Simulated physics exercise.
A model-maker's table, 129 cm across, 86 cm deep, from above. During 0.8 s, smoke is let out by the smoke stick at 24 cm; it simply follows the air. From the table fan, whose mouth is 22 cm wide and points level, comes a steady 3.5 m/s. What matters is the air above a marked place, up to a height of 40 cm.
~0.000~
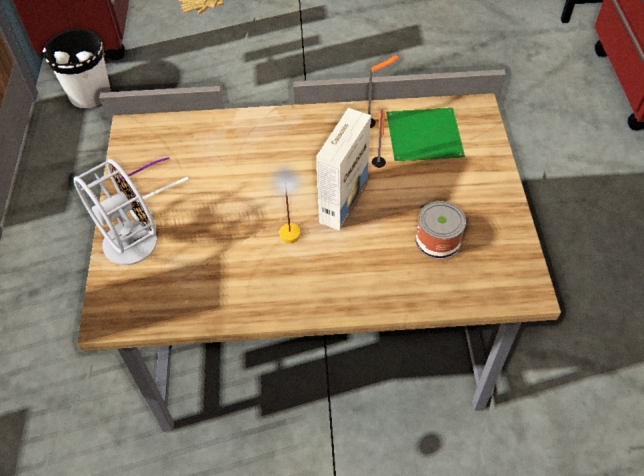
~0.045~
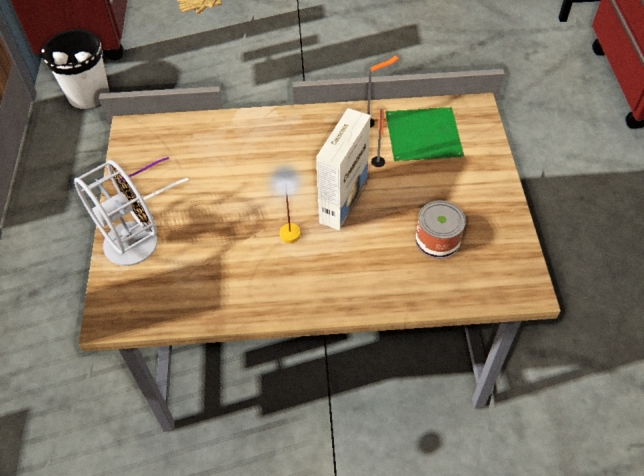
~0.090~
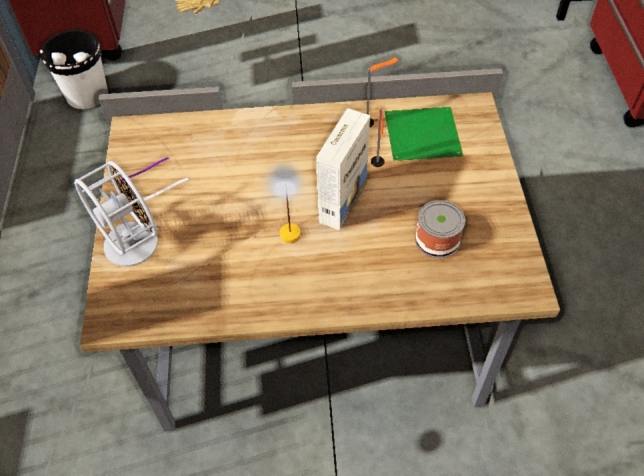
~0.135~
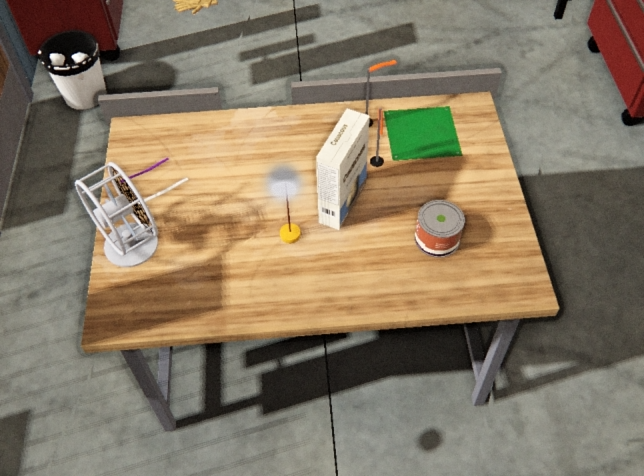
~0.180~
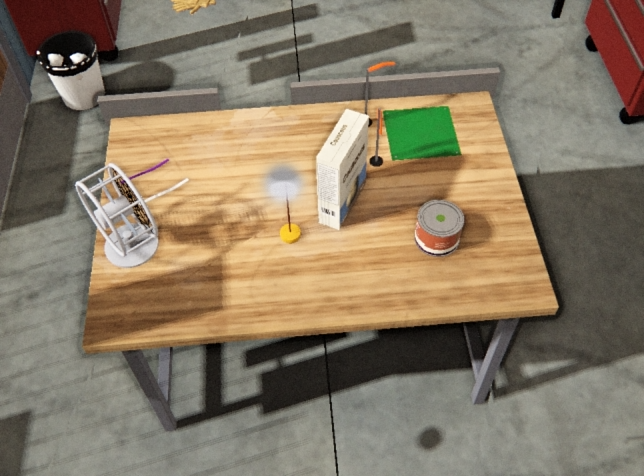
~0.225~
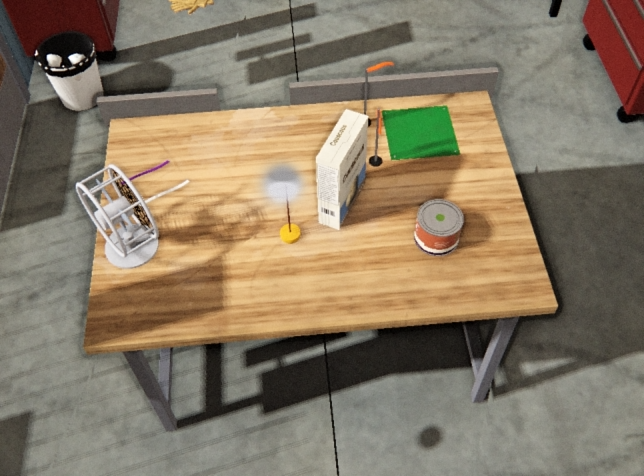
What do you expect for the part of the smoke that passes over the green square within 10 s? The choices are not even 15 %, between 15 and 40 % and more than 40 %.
Over 40 %.
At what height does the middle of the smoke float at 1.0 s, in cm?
Roughly 20 cm up.
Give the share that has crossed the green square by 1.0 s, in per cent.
5 %, roughly.
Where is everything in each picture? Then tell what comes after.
In the first frame, the smoke is thickest near (285, 181), the smoke stick stands at (286, 194) and the table fan is at (115, 207).
In the second frame, the smoke is thickest near (285, 182) and the green square is centred on (424, 134).
In the third frame, the smoke is thickest near (284, 182), a ribbon ends at (381, 134) and a ribbon ends at (396, 59).
In the fourth frame, the smoke is thickest near (283, 183), the top of a tin is at (441, 218) and the top of a carton is at (344, 136).
In the fifth frame, the smoke is thickest near (283, 183).
In the sixth frame, the smoke is thickest near (282, 184), a ribbon ends at (379, 133) and a ribbon ends at (393, 64).
By 1.0 s, 0 % is gone from the area; 5 % has passed over the green square, and the middle of the rest is near (281, 179).
By 2.0 s, 43 % is gone from the area; 62 % has passed over the green square, and the middle of the rest is near (408, 105).
By 4.0 s, 94 % is gone from the area; 82 % has passed over the green square.
By 10.0 s, 100 % is gone from the area; 84 % has passed over the green square.
